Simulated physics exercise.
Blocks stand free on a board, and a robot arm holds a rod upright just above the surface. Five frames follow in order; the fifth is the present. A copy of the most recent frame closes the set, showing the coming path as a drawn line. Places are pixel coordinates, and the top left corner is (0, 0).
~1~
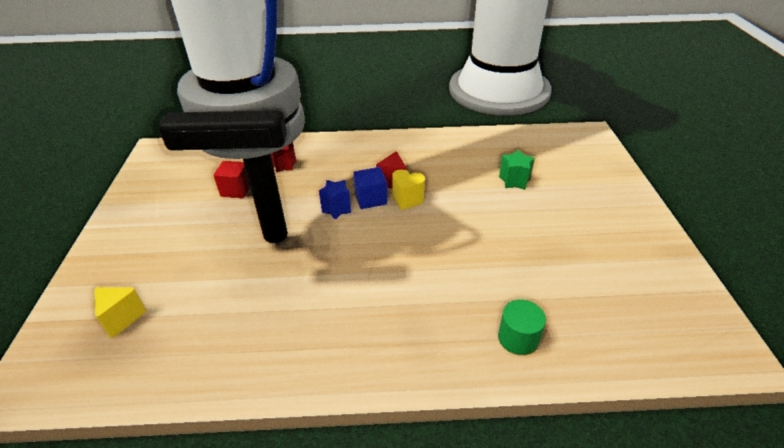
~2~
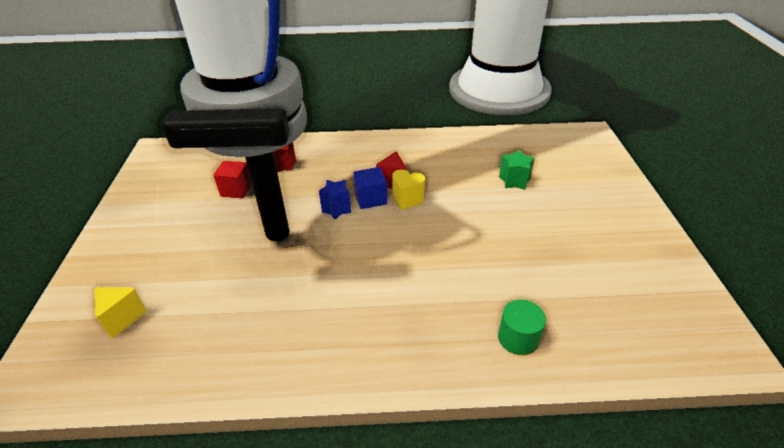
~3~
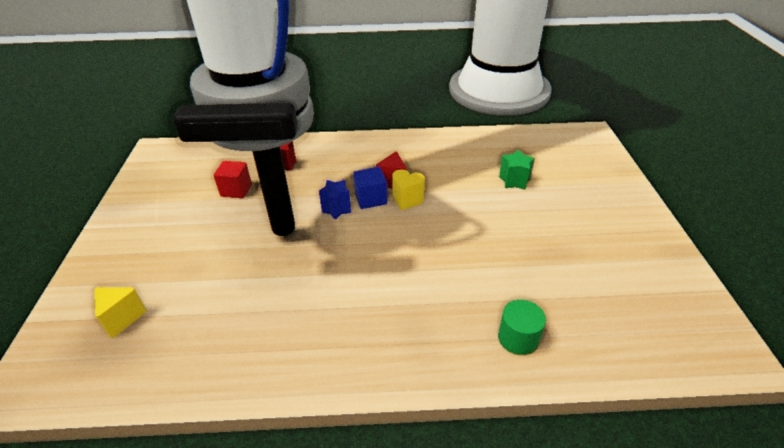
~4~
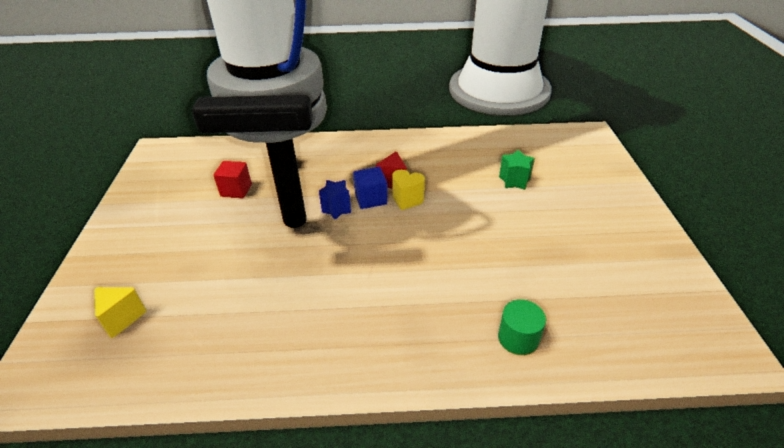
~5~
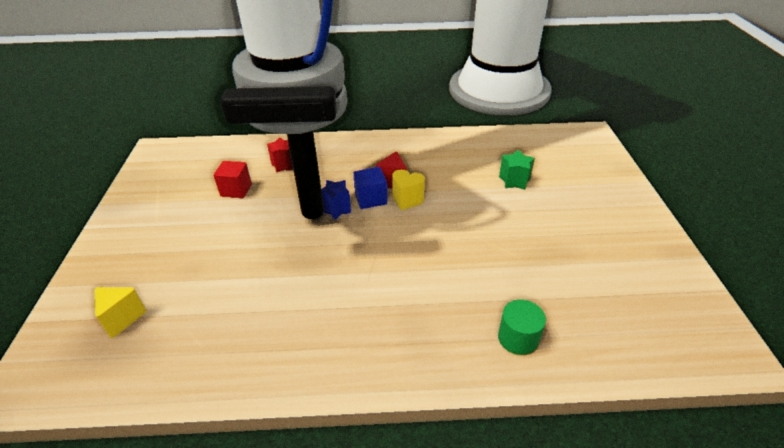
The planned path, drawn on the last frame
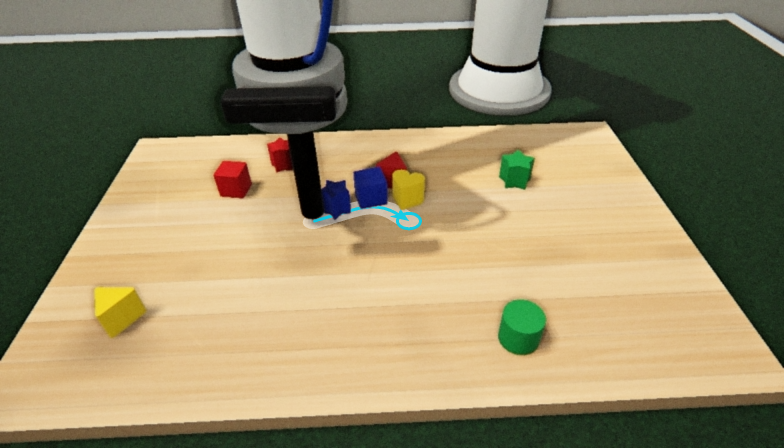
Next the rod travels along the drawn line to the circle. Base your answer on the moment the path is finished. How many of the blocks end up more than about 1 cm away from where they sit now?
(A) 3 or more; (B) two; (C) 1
My pick is A.
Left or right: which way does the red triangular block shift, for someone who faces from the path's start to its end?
With start-to-end as forward, it shifts left.
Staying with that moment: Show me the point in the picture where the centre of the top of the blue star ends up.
Close to (386, 173).
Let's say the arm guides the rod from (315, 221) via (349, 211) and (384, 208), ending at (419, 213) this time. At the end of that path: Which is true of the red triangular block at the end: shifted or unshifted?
It is moved off its spot.
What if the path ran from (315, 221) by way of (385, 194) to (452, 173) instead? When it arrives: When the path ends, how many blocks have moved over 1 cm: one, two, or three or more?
Most likely three or more.
Path on the board, from (315, 221) over (348, 211) and (381, 208) to (409, 221).
The first path, step by step. One third of the way, rod (347, 204); blue star (359, 178); blue four-sided block (384, 171); red triangular block (399, 156); yellow heart block (415, 177), turned 20° clockwise.
Two thirds of the way, rod (381, 200); blue star (385, 173), turned 30° anticlockwise; blue four-sided block (404, 161), turned 30° anticlockwise; red triangular block (411, 147), turned 20° clockwise; yellow heart block (423, 175), turned 50° clockwise.
At the end, rod (409, 213); blue star (386, 173), turned 35° anticlockwise; blue four-sided block (404, 161), turned 30° anticlockwise; red triangular block (411, 147), turned 20° clockwise; yellow heart block (423, 175), turned 50° clockwise.
